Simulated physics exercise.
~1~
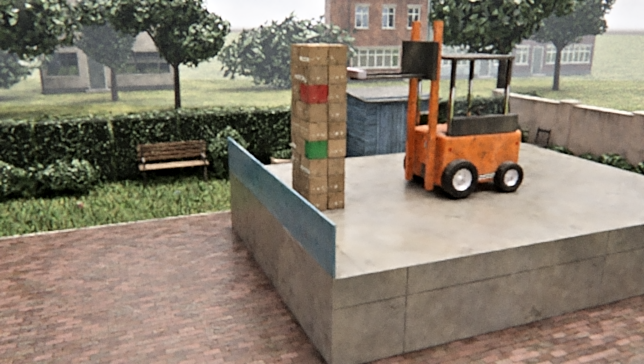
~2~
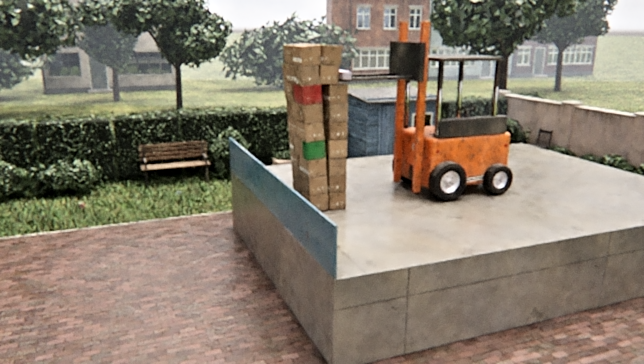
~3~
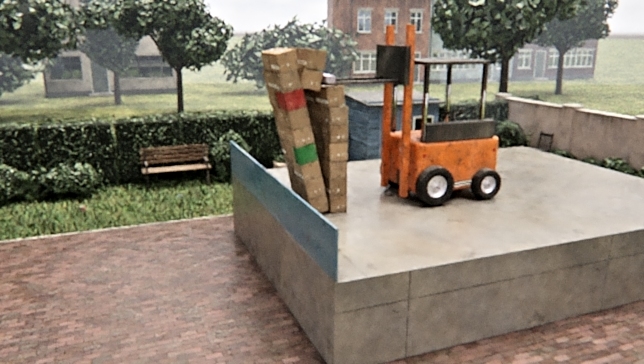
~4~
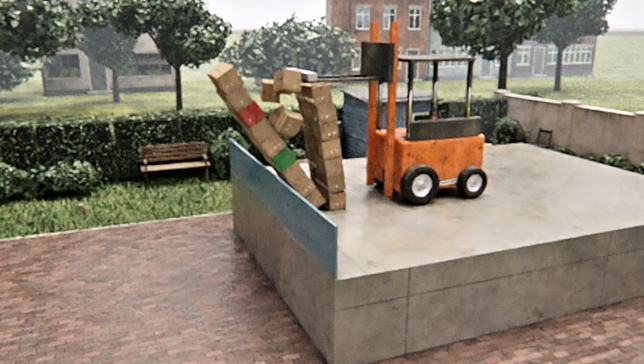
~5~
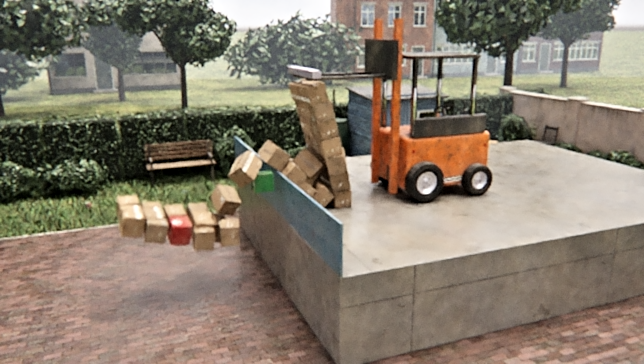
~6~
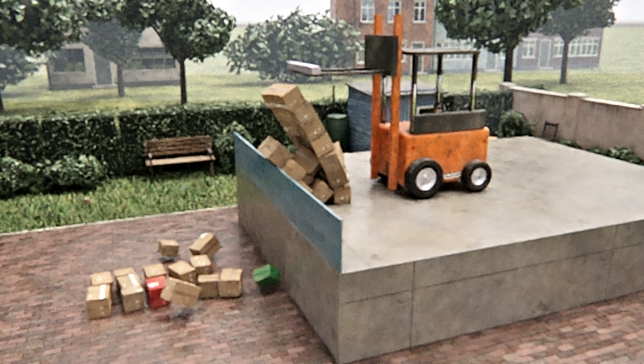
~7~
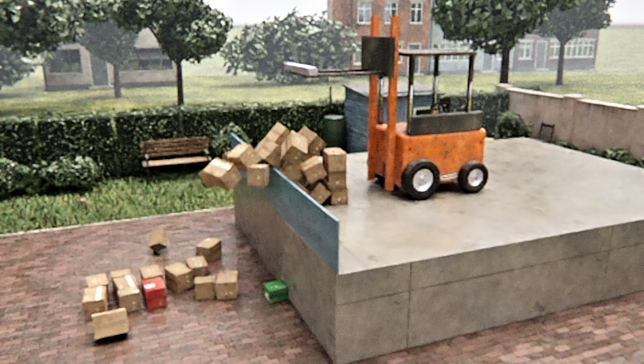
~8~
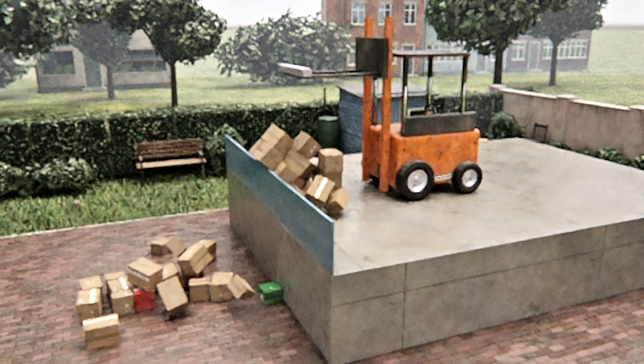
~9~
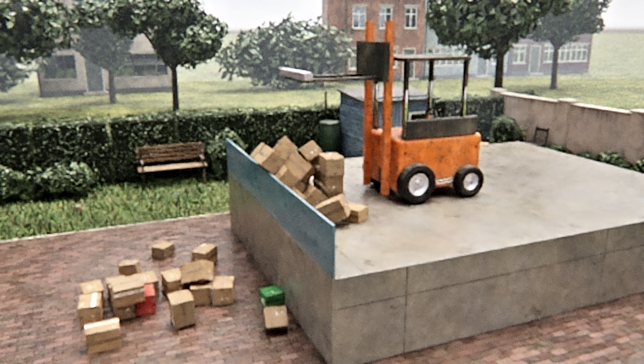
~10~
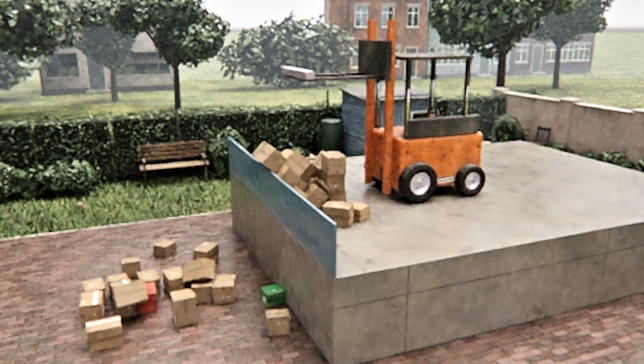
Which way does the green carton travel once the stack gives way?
The green carton moves down, dropping past the edge of the raised deck to the brick paving below.
